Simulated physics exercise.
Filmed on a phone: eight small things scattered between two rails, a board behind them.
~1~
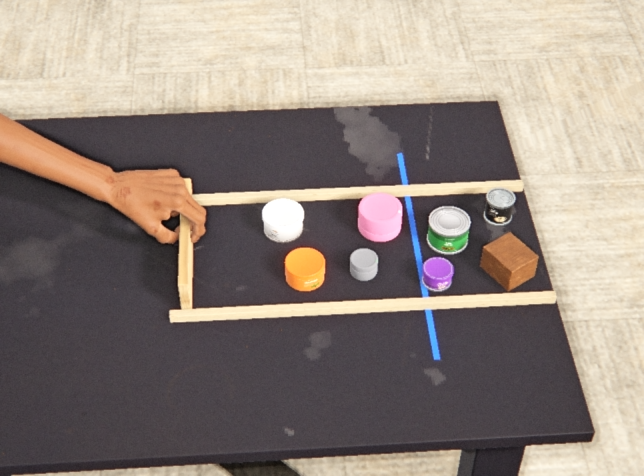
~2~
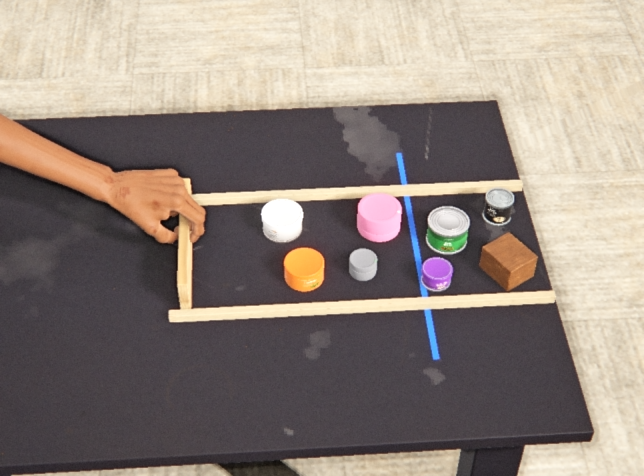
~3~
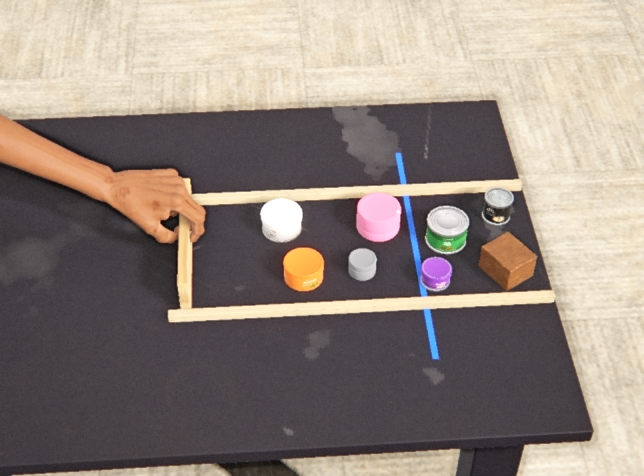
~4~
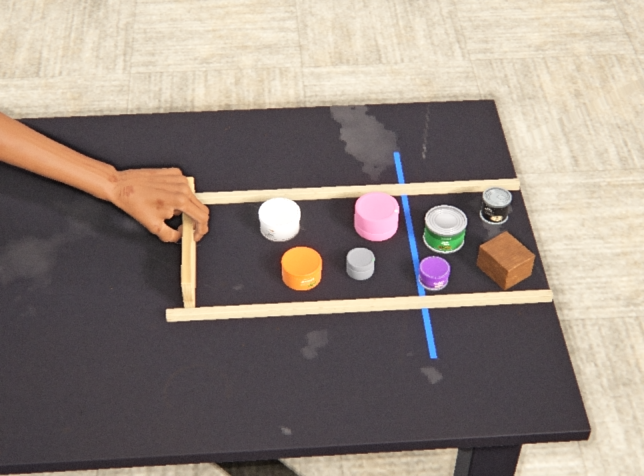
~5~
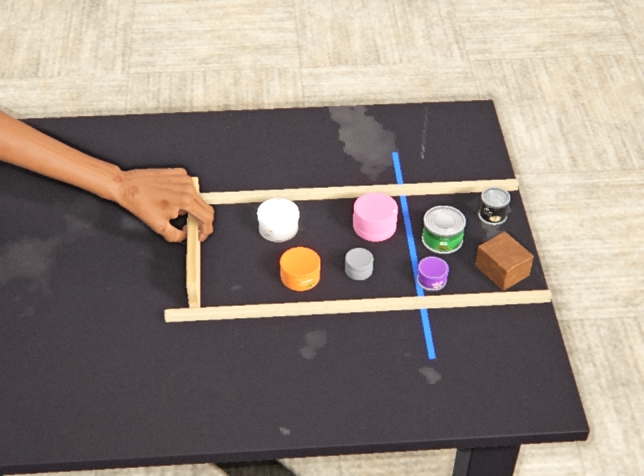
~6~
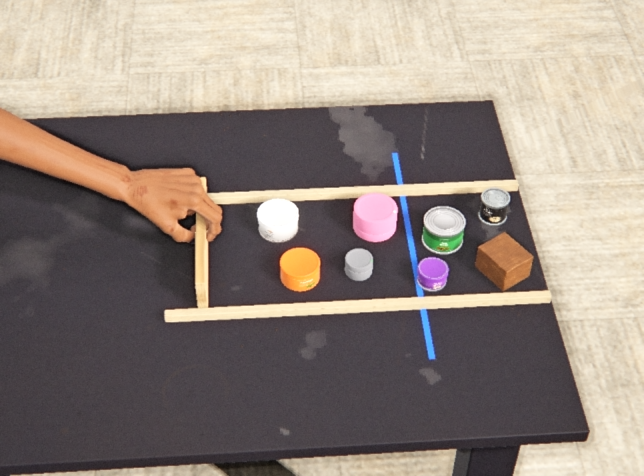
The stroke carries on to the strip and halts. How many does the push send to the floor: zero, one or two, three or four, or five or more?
As it turns out, the number that fall off is zero.
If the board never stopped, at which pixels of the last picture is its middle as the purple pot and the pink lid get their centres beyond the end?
At (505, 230) for the purple pot; at (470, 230) for the pink lid.
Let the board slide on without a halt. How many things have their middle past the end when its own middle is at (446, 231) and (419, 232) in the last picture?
The counts: 1 and 0.
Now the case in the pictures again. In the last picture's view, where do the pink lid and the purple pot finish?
Near (467, 205) and (464, 283).
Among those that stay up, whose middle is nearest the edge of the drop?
It is the black pot.
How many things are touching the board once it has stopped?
2 of them.
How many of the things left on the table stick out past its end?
That would be 0.
Soon after, none off yet; black pot at rest near (494, 207); brown block at rest near (504, 262); green tin at rest near (443, 231).
At rest, the number that fall off is zero.
